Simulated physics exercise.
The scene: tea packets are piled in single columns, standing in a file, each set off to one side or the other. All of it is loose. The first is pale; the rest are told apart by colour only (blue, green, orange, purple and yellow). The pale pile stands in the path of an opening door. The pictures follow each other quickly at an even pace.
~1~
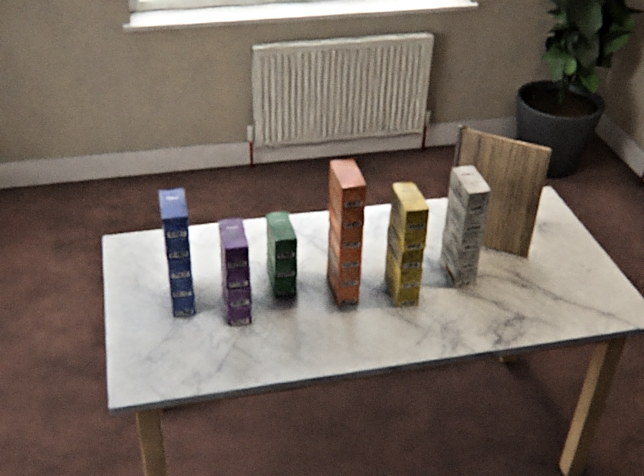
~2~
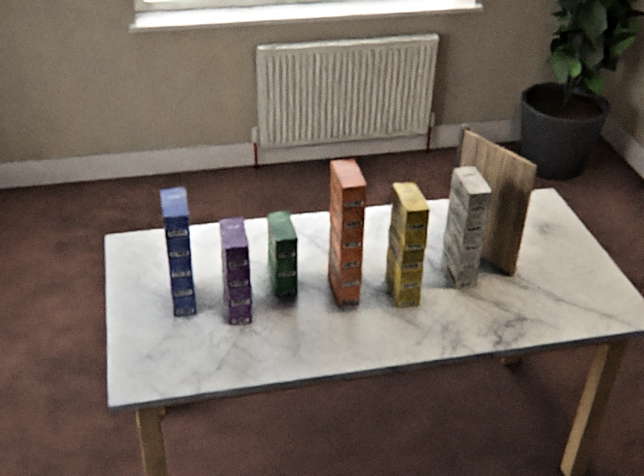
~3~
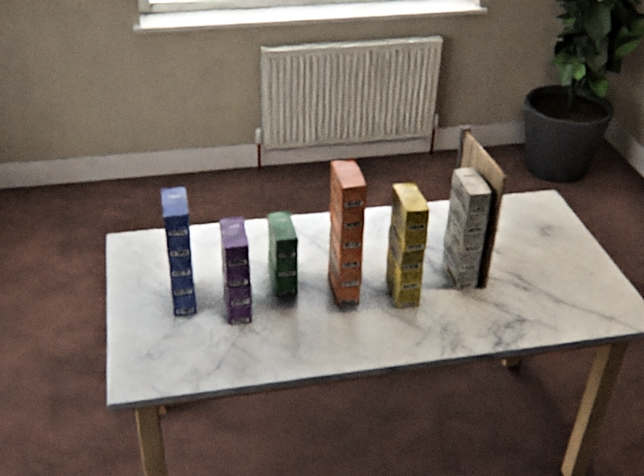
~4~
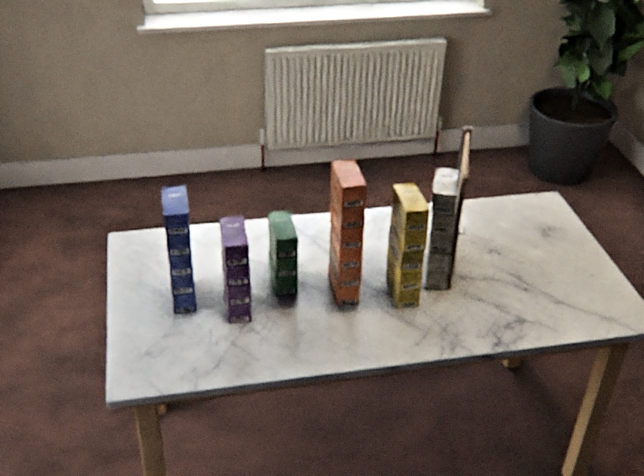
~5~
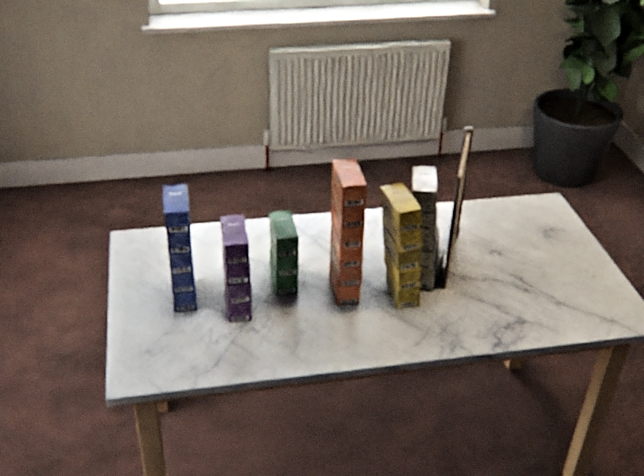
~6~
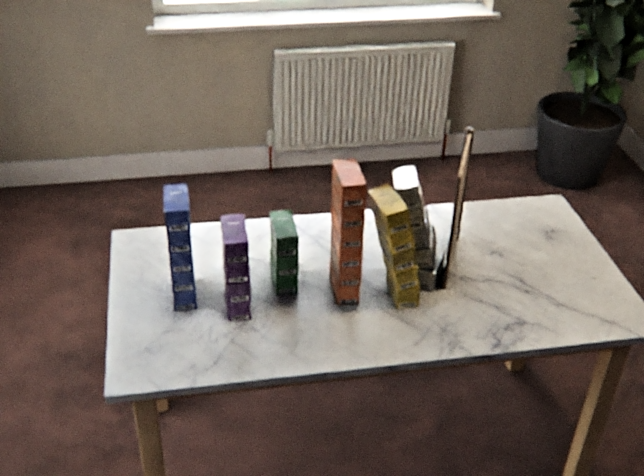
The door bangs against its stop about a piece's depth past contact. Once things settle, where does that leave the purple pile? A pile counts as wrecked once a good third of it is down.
That pile collapses.
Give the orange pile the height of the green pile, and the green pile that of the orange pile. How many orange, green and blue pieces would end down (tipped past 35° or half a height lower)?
Down at the end: Orange 3, green 0, blue 0.
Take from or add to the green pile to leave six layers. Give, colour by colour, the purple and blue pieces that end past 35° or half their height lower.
Pile by pile, purple 4, blue 5.
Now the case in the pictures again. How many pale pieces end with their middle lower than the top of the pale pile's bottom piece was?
4 pale pieces.
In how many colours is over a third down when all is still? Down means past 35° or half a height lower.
In all, 5.
Soon after the last picture, 4 of the pale pile down; none of the 4 purple packets down (0 of 23 in all colours); top purple packet unmoved; top yellow packet leaning clearly.
A little later, 4 of the pale pile down; none of the 4 purple packets down (9 of 23 in all colours); top purple packet shifted half its height; top orange packet leaning steeply, about its own height lower.
Later still, 4 of the pale pile down; 4 of the 4 purple packets down (22 of 23 in all colours); top purple packet leaning clearly, about its own height lower; top orange packet on its side.
After that, 4 of the pale pile down; 4 of the 4 purple packets down (22 of 23 in all colours); top purple packet leaning steeply, some three heights lower; top green packet on its side.
At rest, 4 of the pale pile down; 4 of the 4 purple packets down (22 of 23 in all colours); top purple packet upside down; top orange packet on its side.
